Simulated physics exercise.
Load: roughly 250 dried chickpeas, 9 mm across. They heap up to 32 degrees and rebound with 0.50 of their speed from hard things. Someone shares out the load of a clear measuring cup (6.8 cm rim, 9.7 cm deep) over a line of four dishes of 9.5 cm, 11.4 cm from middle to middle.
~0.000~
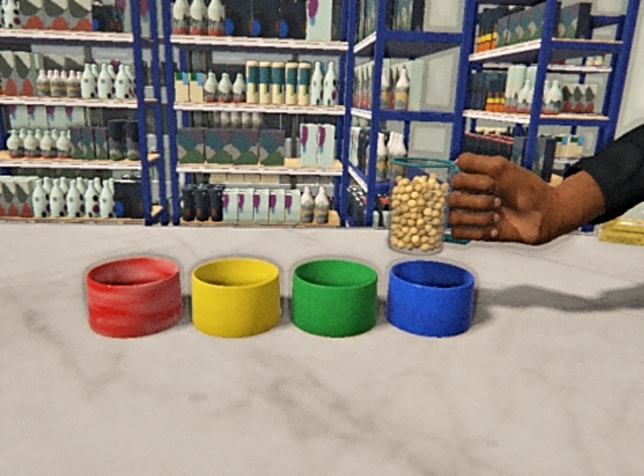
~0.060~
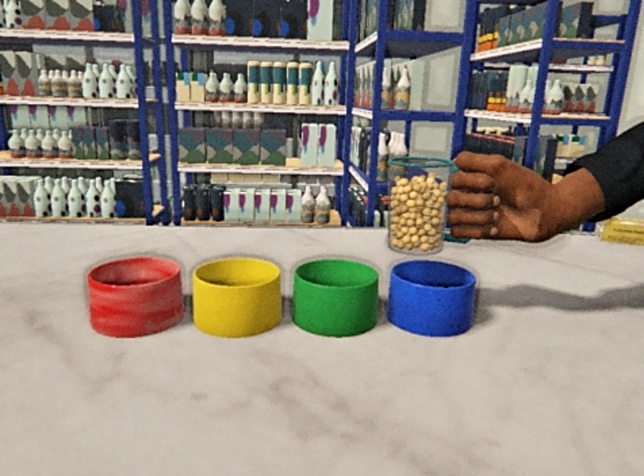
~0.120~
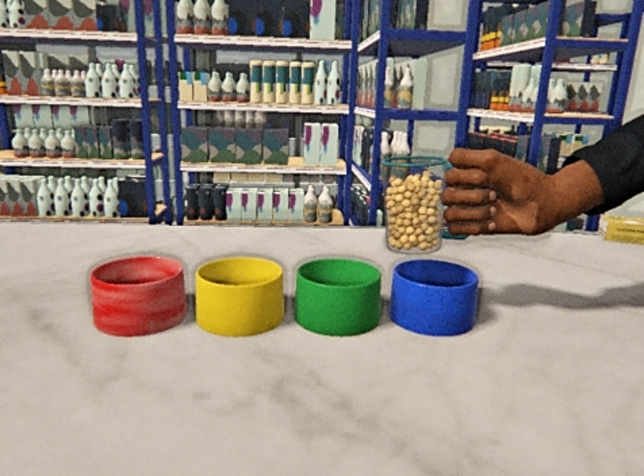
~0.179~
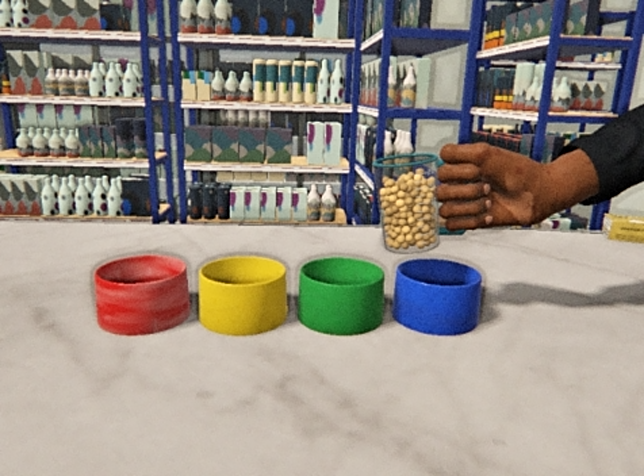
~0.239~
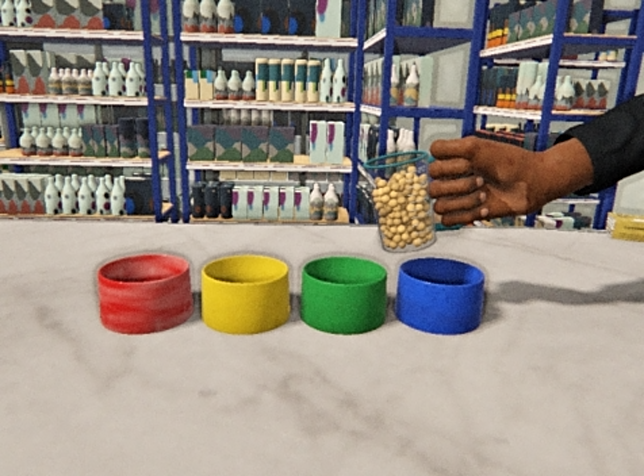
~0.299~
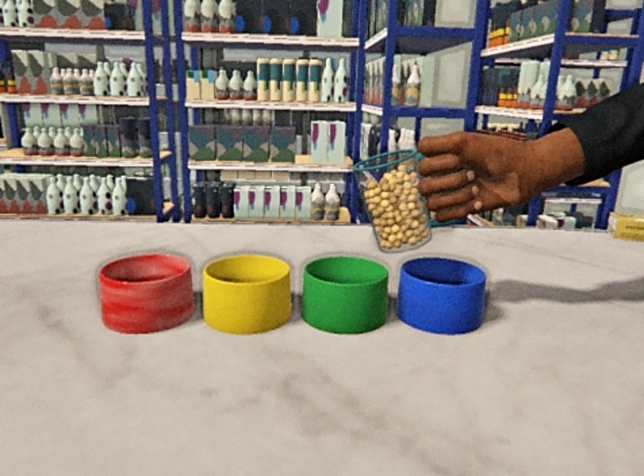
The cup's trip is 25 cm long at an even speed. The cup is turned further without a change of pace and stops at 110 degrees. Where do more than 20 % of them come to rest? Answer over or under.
Red: Over, blue: Under, green: Under, yellow: Under, counter: Under.
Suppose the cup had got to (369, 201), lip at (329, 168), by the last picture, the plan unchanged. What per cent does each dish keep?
Red 100; blue 0; green 0; yellow 0.
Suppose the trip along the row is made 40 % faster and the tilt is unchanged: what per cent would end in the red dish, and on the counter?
Then: Red 100, counter 0.
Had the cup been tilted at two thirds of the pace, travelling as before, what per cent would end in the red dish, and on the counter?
In that case red 100; counter 0.
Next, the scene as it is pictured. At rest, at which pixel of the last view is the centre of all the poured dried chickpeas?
Near (149, 295).
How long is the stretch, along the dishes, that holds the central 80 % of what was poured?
Some 5 cm.
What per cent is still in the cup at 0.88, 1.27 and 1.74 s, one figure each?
In turn: 100, 100, 50.
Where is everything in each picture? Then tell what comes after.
In the first picture, cup at (419, 206), tilt 0 degrees, lip at (392, 162), moved 0.0 cm; middle of the pieces at (420, 213); blue dish at (432, 274); green dish at (335, 273); yellow dish at (236, 272); red dish at (134, 272).
In the second picture, cup at (418, 205), tilt 1 degrees, lip at (390, 162), moved 0.2 cm; middle of the pieces at (419, 213).
In the third picture, cup at (414, 204), tilt 4 degrees, lip at (384, 163), moved 1.0 cm; middle of the pieces at (415, 212).
In the fourth picture, cup at (409, 203), tilt 9 degrees, lip at (375, 164), moved 2.0 cm; middle of the pieces at (411, 210).
In the fifth picture, cup at (402, 202), tilt 13 degrees, lip at (365, 166), moved 3.0 cm; middle of the pieces at (405, 209).
In the sixth picture, cup at (395, 202), tilt 18 degrees, lip at (354, 169), moved 4.0 cm; middle of the pieces at (398, 208); blue dish at (443, 271); green dish at (346, 270); yellow dish at (247, 269); red dish at (146, 268). The cup turns about 75 degrees a second and travels 17 cm a second.
Then, at 0.88 s, tilt 61 degrees; cup holds 100 %.
After 1.27 s, tilt 90 degrees; cup holds 100 %.
After 1.74 s, tilt 110 degrees; cup holds 50 %, red 50 %.
At rest (3.0 s), red 100 %, blue 0 %, green 0 %, yellow 0 %, counter 0 %.
